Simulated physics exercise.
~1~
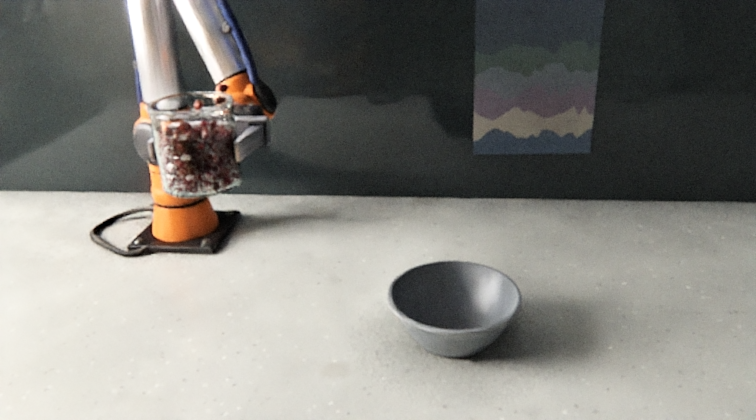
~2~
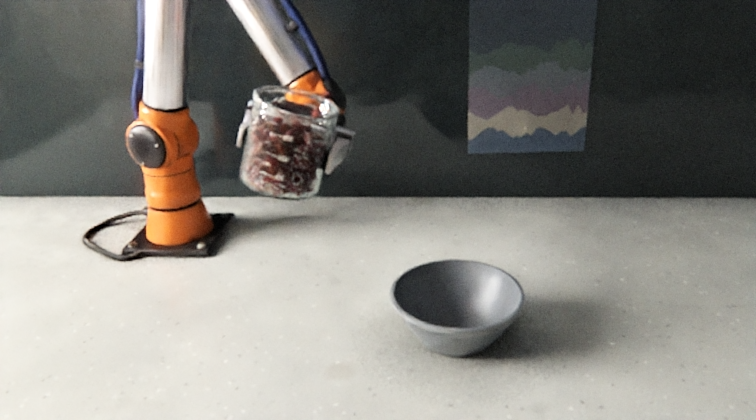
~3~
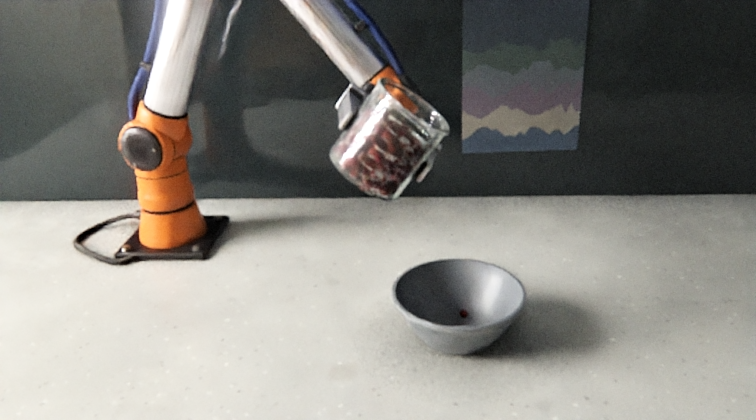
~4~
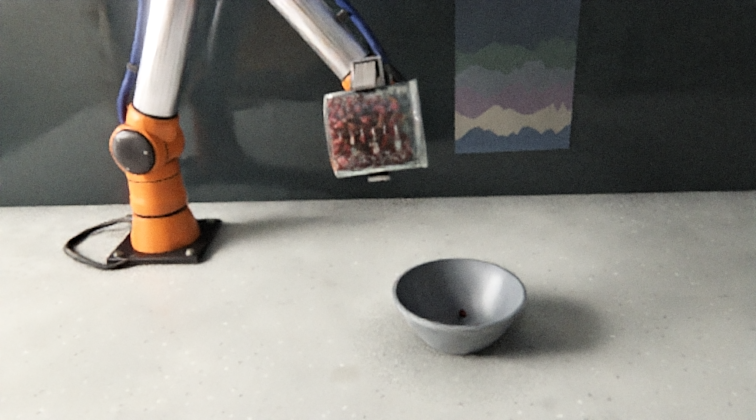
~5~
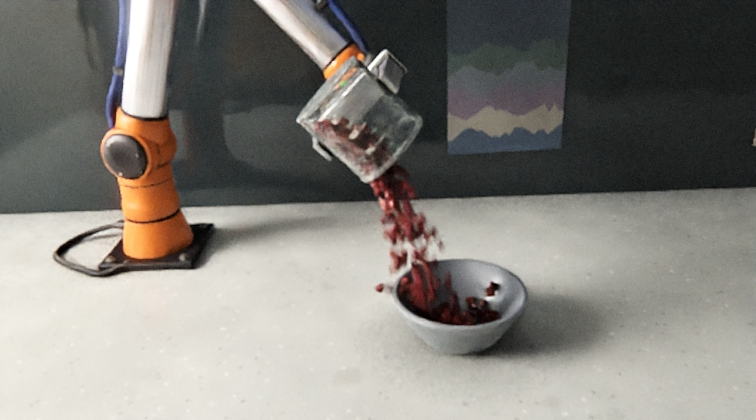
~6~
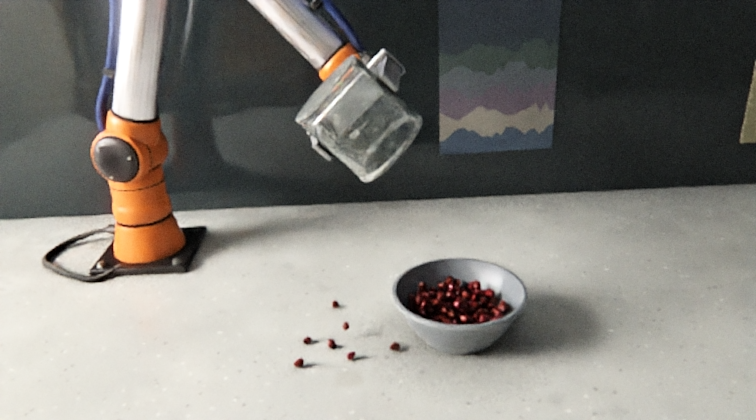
On a pale grey tabletop, a robot arm tips a clear cup of dark red beans, filling a bowl and scattering a few.
